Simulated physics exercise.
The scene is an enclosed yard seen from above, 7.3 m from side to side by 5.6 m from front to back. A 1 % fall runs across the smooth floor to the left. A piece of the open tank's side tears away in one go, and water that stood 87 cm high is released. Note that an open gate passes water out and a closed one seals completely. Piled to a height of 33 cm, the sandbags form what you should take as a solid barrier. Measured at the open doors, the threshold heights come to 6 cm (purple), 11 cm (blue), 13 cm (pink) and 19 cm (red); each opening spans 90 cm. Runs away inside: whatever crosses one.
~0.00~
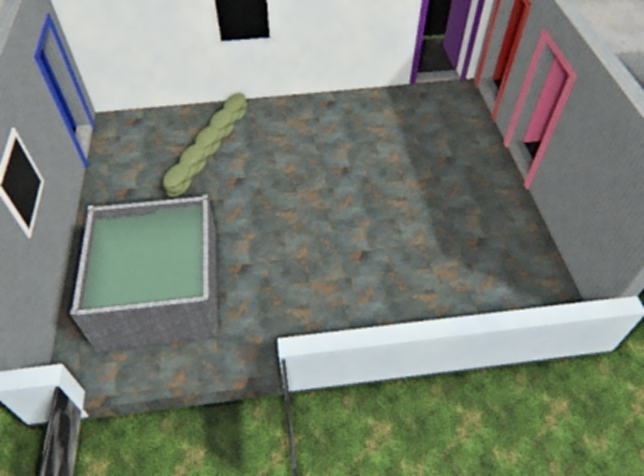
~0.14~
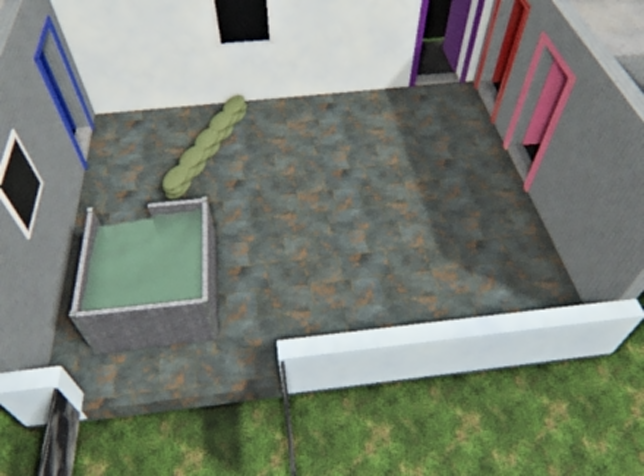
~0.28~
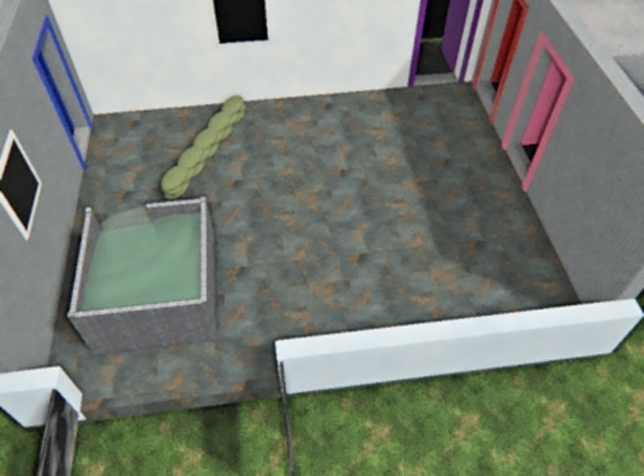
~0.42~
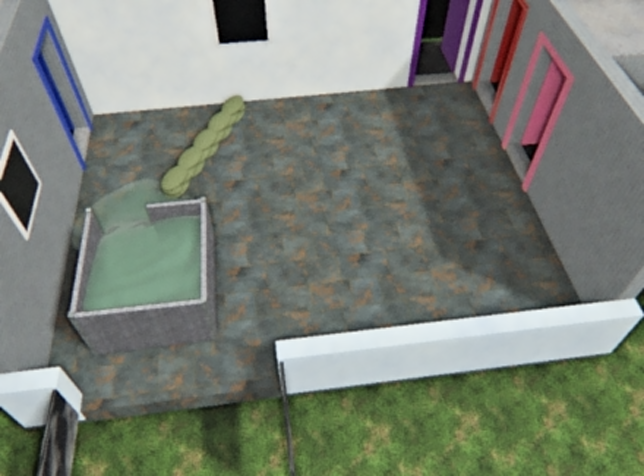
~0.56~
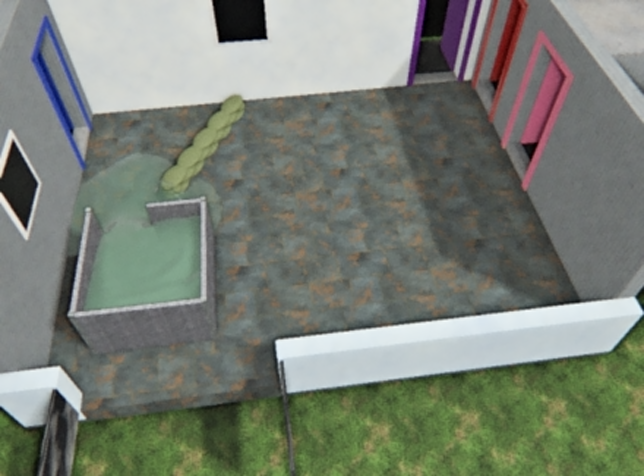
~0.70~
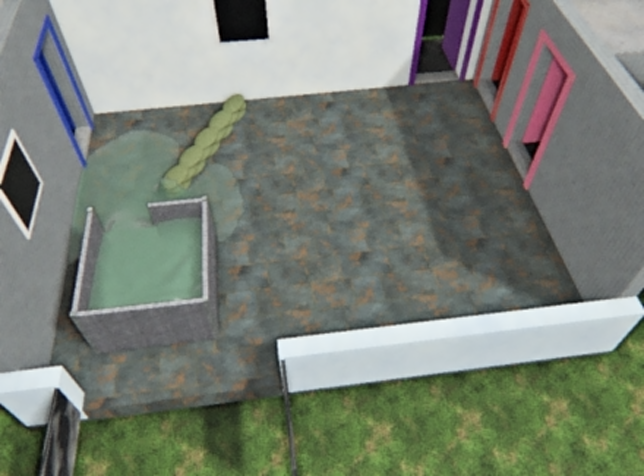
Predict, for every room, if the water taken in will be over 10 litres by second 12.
My prediction: The purple door falls short of the limit. The blue door surpasses the limit. The pink door falls short of the limit. The red door falls short of the limit.
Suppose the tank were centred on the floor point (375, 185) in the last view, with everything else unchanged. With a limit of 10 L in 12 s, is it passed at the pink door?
Lab note: Pink door, limit held.
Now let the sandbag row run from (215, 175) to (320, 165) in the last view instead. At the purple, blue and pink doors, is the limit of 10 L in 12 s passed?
At the purple door the limit is exceeded, at the blue door it is exceeded, and at the pink door it is not reached.
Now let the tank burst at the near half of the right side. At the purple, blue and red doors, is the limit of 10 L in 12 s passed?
At purple the amount is higher than the mark, at blue it is beneath the mark, and at red it is beneath the mark.
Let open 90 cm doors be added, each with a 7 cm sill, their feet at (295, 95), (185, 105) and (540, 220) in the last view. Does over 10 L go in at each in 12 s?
Check each in turn: The first fails, the second succeeds, the third fails.
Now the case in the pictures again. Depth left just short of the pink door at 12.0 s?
It's about 1.0 cm.
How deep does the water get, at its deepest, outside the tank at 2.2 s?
Max around 46 cm.
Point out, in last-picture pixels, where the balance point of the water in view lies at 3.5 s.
At roughly (178, 182).
After 1.4 s water covers 20 % of the floor and is deepest (52 cm) near (96, 114); purple door not reached, blue door 17 cm at the sill, 2 L in, pink door not reached, red door not reached.
After 2.2 s water covers 35 % of the floor and is deepest (46 cm) near (122, 130); purple door not reached, blue door 22 cm at the sill, 15 L in, pink door not reached, red door not reached.
After 3.5 s water covers 35 % of the floor and is deepest (36 cm) near (231, 107); purple door not reached, blue door 22 cm at the sill, 85 L in, pink door not reached, red door not reached.
After 7.0 s water covers 75 % of the floor and is deepest (20 cm) near (45, 397); purple door 4 cm at the sill, 1 L in, blue door 14 cm at the sill, 187 L in, pink door 3 cm at the sill, 0 L in, red door 3 cm at the sill, 0 L in.
After 12.0 s water covers 90 % of the floor and is deepest (12 cm) near (47, 384); purple door 2 cm at the sill, 1 L in, blue door 8 cm at the sill, 196 L in, pink door 1 cm at the sill, 0 L in, red door 1 cm at the sill, 0 L in.
